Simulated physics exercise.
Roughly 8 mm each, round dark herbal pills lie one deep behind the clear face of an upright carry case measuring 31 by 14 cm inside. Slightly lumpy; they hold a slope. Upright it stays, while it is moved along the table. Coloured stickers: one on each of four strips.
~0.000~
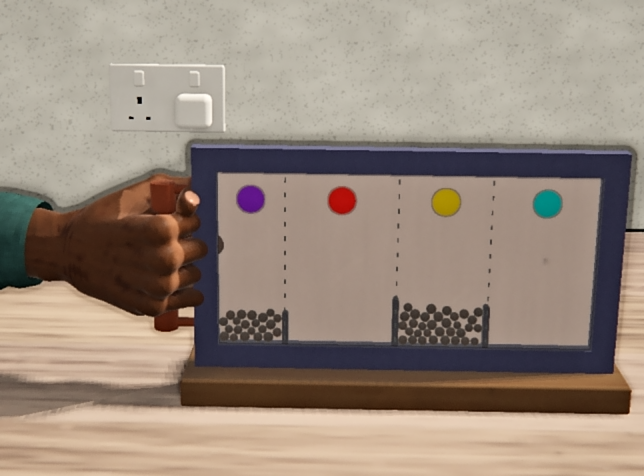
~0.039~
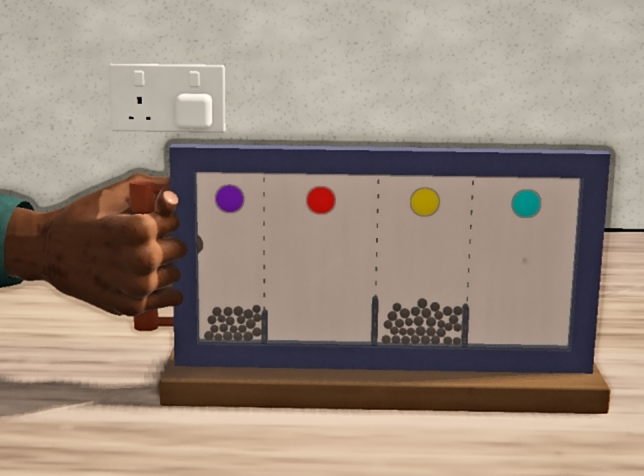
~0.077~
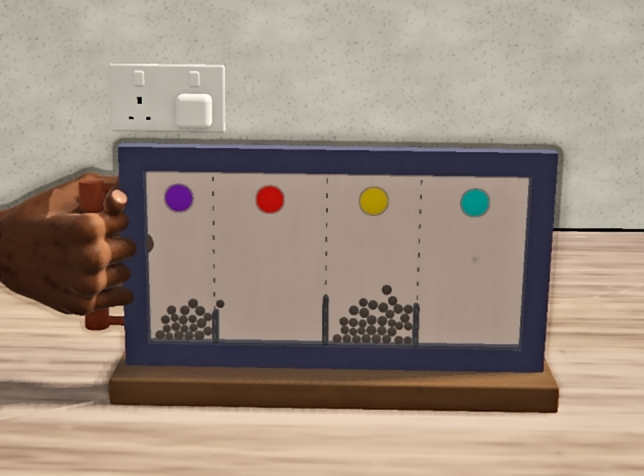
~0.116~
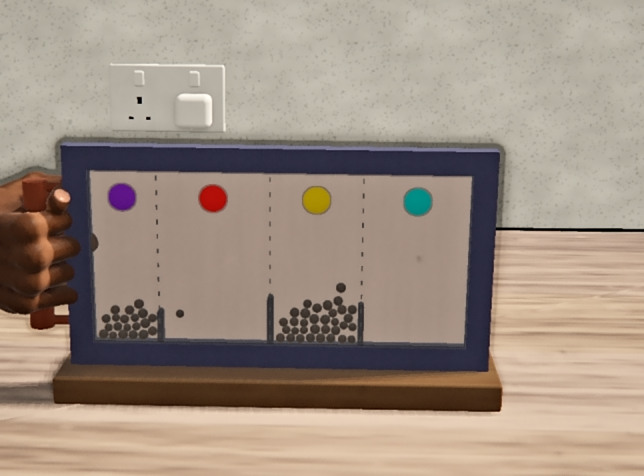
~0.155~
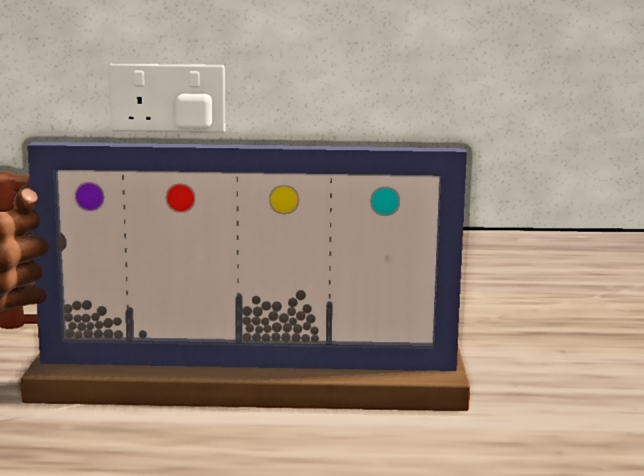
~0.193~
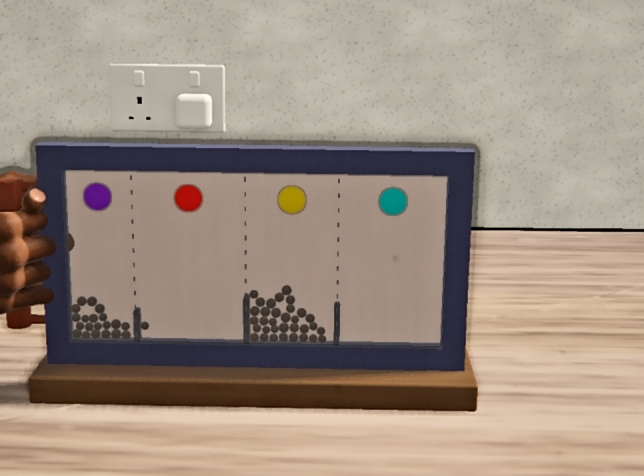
On a pale wooden tabletop, a hand slides a blue-framed case with four coloured stickers leftward, then slightly back right; dark round pieces shift in the purple and yellow sections, and one crosses into the red section.
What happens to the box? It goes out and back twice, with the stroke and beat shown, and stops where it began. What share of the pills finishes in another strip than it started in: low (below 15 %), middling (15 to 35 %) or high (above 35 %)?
I'd say a medium amount of the load moves.
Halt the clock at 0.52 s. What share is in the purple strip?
Reading: Around 30 per cent of the load.
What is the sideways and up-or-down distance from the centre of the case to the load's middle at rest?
Some 1 cm left and 6 cm below.
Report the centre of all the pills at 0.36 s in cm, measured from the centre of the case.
Position estimate: Left 2 cm, below 6 cm.
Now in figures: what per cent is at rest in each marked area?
Final shares - red strip: 15; purple strip: 30; turquoise strip: 5; yellow strip: 50.
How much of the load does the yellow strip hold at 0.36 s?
55 percent.
After 0.36 s, it is 1 cm to the left; the pills' middle is 2 cm left of and 6 cm below the centre; red 10 %, purple 35 %, yellow 55 %; 10 % have changed strip.
After 0.52 s, it is 13 cm to the left; the pills' middle is 3 cm left of and 6 cm below the centre; red 15 %, purple 30 %, turquoise 5 %, yellow 50 %; 20 % have changed strip.
After 0.67 s, it is at its start; the pills' middle is 2 cm left of and 6 cm below the centre; red 15 %, purple 30 %, turquoise 5 %, yellow 50 %; 20 % have changed strip.
All still by 1.4 s, it is at its start; red 15 %, purple 30 %, turquoise 5 %, yellow 50 %; 25 % have changed strip.
